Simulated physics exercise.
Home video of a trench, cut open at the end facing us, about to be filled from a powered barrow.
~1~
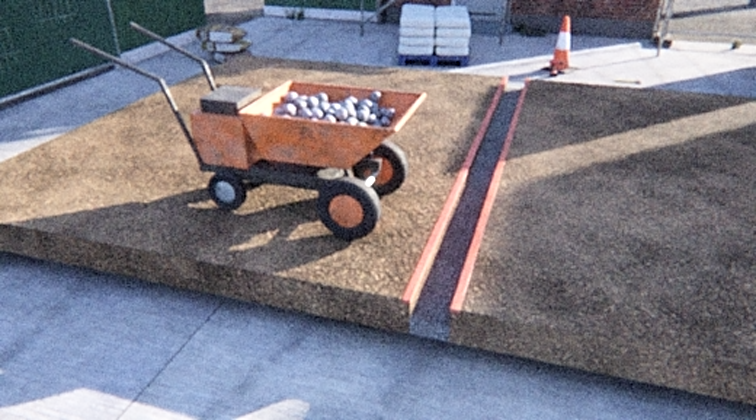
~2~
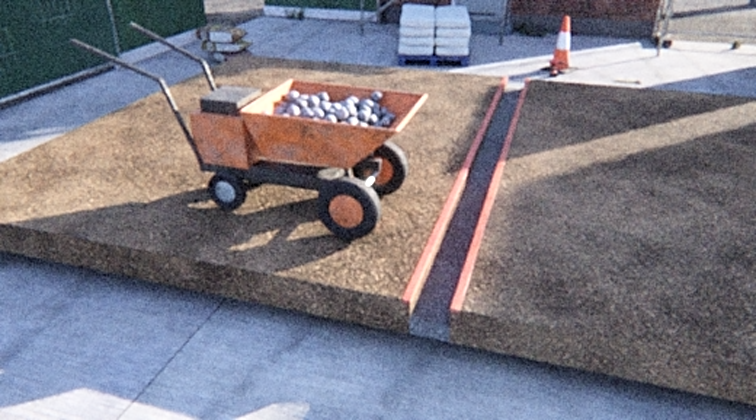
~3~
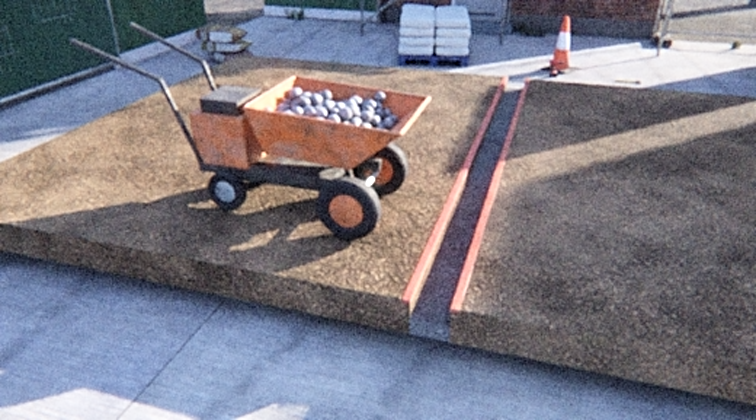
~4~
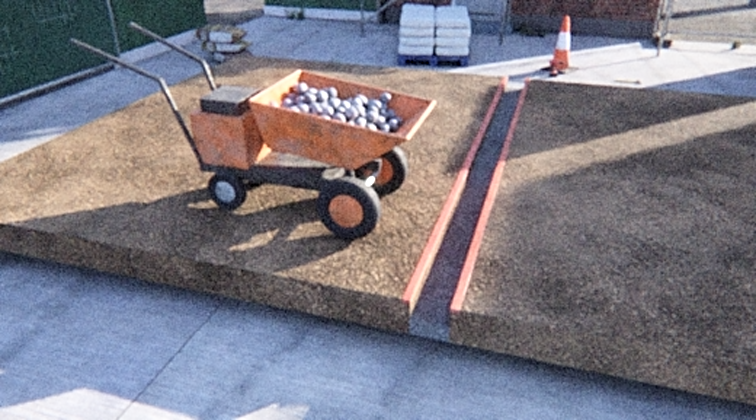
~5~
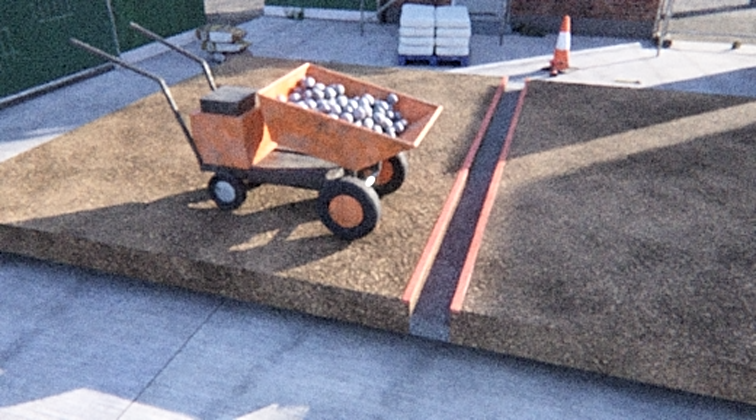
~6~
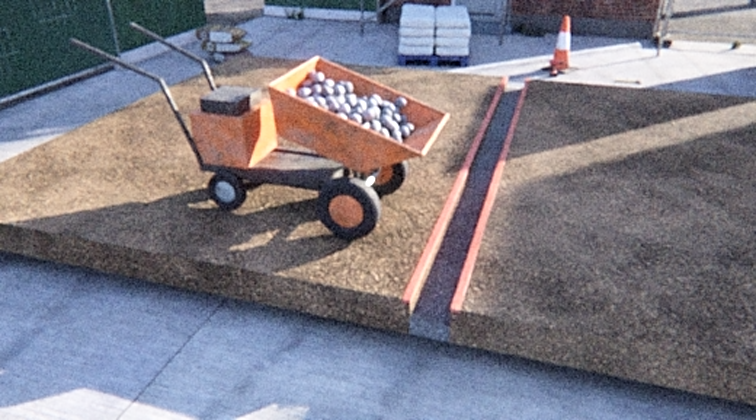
To begin with, an orange powered barrow stands still on brown, gritty ground, its level skip holding round grey cobbles, left of a narrow trench edged in red. The skip then tilts gradually towards the trench, its back rising and front lip lowering, until it slopes clearly, cobbles still inside.
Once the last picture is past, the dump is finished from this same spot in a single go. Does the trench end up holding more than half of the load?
A minority.
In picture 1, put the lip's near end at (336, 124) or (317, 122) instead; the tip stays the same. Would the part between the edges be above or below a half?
With the lip at the first place the share is short of one half; at the second place it is short of one half.
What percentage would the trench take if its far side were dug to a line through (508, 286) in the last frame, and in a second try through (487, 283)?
The first try lands around 80 %, the second around 60 %.
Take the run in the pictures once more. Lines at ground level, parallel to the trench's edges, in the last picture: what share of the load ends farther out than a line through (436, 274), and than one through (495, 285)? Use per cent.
Estimate, first then second: 80 %, 30 %.
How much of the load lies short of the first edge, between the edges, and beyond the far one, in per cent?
In percent, around: Short 0; between 35; beyond 50.
Soon, skip tipped steeply; all in the skip.
A while on, skip tipped steeply; most in the skip; a small part in or heaped over the trench; a small part beyond it; a stray few falling.
Towards the end, skip tipped right over; about a quarter in the skip; about a third in or heaped over the trench; about half beyond it.
Finally, skip tipped right over; about a quarter in the skip; about a third in or heaped over the trench; about half beyond it.
